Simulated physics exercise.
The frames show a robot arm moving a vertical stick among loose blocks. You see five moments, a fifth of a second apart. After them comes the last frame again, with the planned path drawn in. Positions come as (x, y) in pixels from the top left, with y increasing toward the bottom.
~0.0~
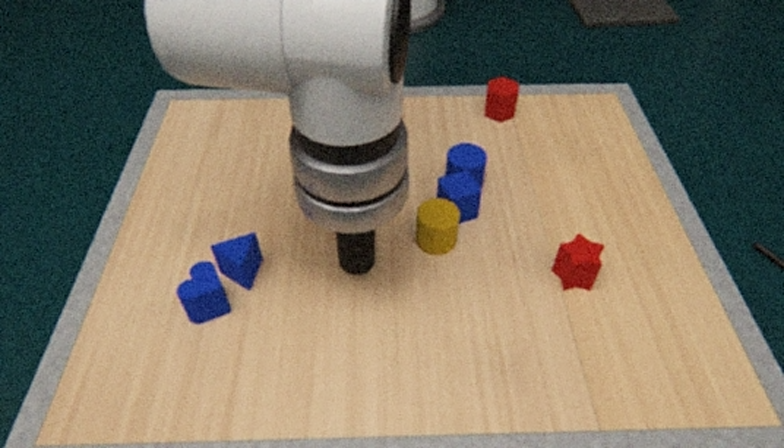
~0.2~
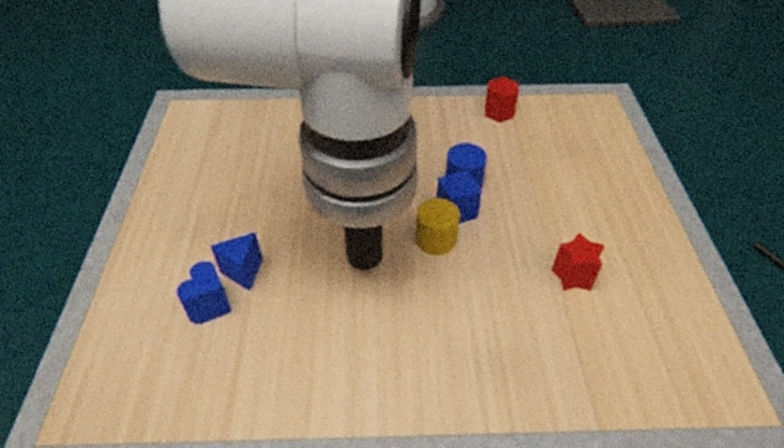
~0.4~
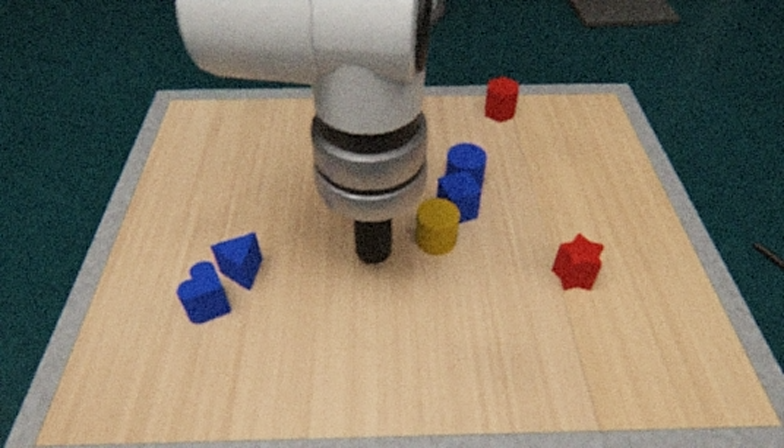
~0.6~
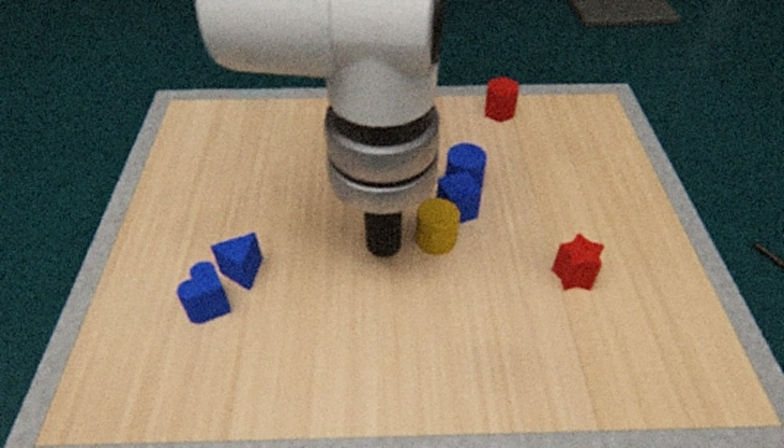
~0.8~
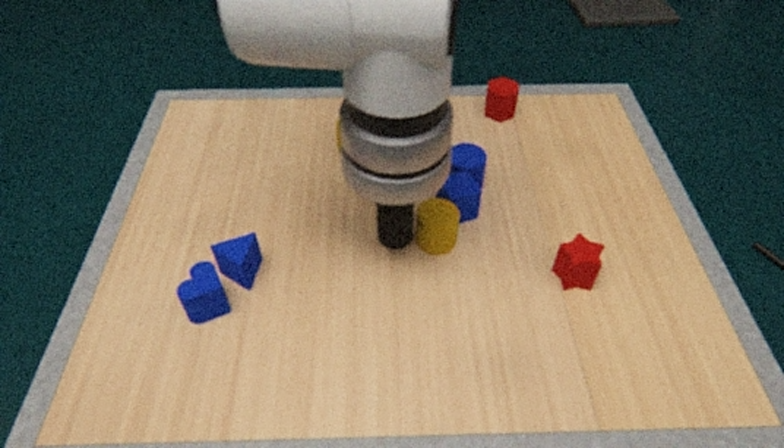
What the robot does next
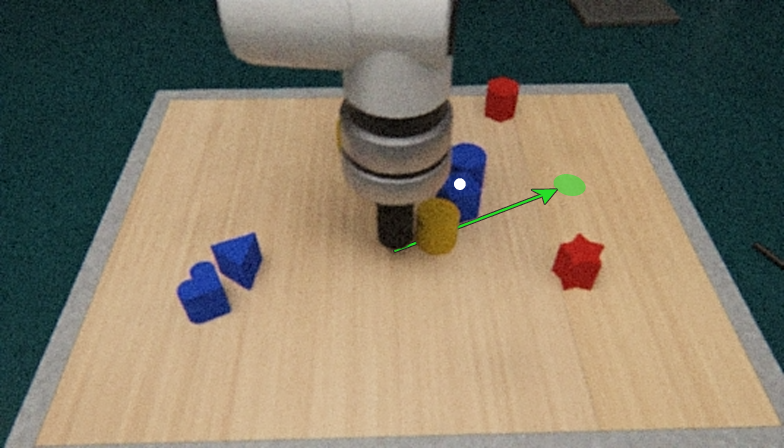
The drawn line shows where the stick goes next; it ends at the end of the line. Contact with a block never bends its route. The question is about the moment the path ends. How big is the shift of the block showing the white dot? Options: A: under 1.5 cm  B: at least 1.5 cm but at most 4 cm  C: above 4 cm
Choice C: Above 4 cm.
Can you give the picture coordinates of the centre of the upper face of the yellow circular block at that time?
The yellow circular block ends near (535, 206).
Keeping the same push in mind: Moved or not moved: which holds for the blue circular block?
By the last moment of the path, the blue circular block has shifted.
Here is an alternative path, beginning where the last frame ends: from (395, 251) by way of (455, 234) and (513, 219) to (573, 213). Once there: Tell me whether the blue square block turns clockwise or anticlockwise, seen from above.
The block spins anticlockwise.
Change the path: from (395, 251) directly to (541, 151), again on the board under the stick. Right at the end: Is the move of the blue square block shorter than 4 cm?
No - that is not the case.
The drawn path runs straight from (395, 251) to (570, 185); the dot is on the blue square block.
The first path, step by step. One third of the way, stick at (460, 213); yellow circular block at (501, 207); blue square block at (483, 177), turned 75° anticlockwise; blue circular block at (468, 153).
Two thirds of the way, stick at (519, 191); yellow circular block at (535, 206); blue square block at (509, 156); blue circular block at (470, 146).
At the end, stick at (574, 170); yellow circular block at (535, 206); blue square block at (512, 154), turned 180° anticlockwise; blue circular block at (470, 146).
